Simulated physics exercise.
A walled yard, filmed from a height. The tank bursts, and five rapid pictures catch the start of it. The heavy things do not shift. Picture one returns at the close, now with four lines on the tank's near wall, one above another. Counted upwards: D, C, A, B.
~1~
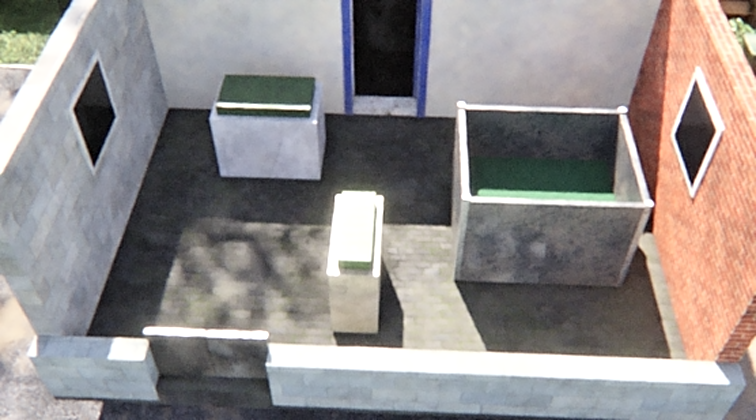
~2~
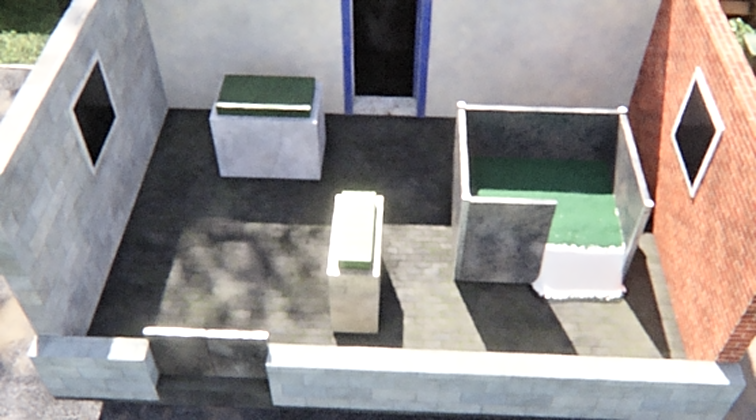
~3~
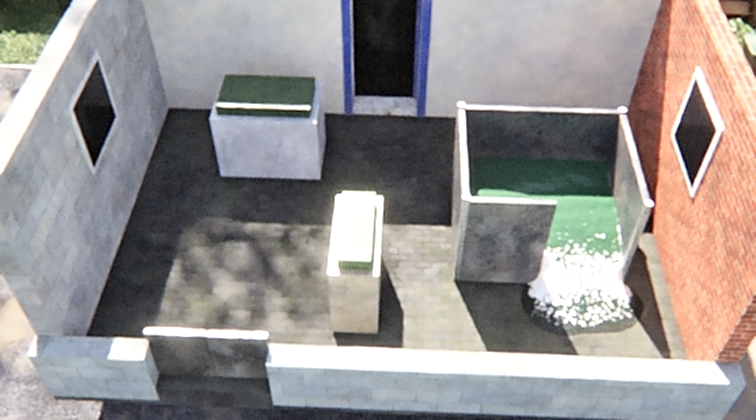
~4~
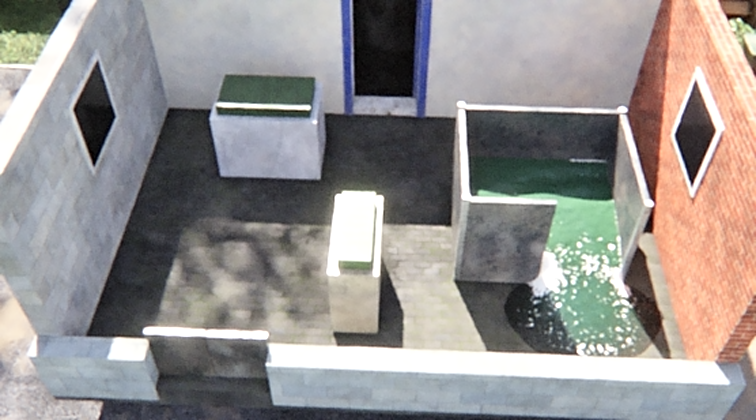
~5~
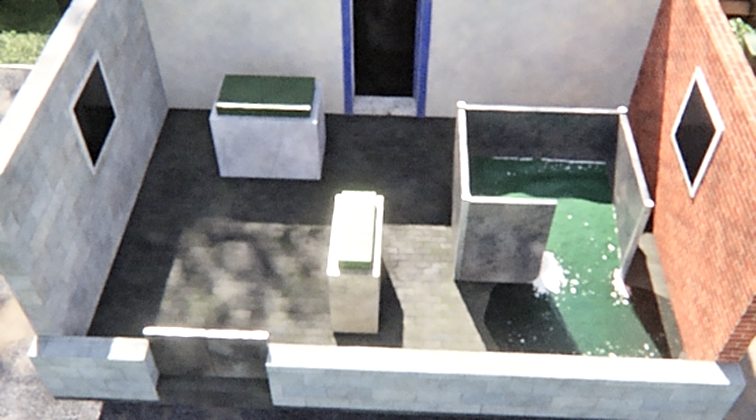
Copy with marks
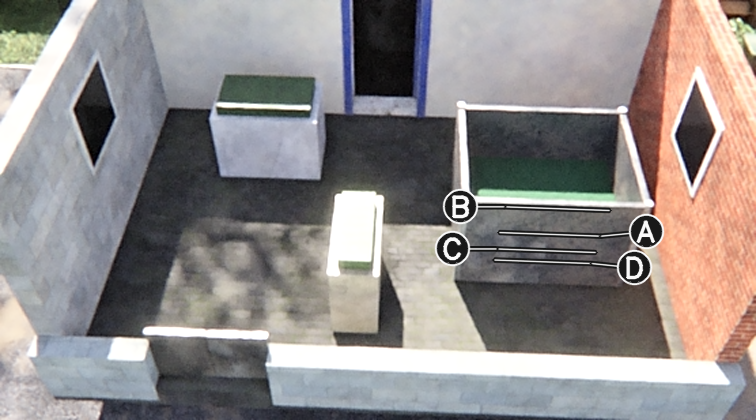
In a walled yard with a blue-framed doorway, a shut gate and planter-like blocks, green water sits still in a large tank at the right. The right part of the tank's front opens and water pours out, foaming white at the gap. It spreads across the dark paving as the level inside drops.
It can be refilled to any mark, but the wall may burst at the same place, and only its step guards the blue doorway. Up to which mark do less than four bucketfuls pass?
Go for A.
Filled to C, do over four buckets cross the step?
No, that is safe.
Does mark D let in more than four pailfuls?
No, not at all.
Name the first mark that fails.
Here it is mark B.
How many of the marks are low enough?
Three of the four.
On the marked copy, A at (550, 234); B at (556, 208); C at (545, 250); D at (543, 261); from the bottom up D, C, A, B.
If A is chosen, a splash gets over, under a bucket.
If B is chosen, about 8 bucketfuls get in.
If C is chosen, nothing gets over.
If D is chosen, nothing gets over.
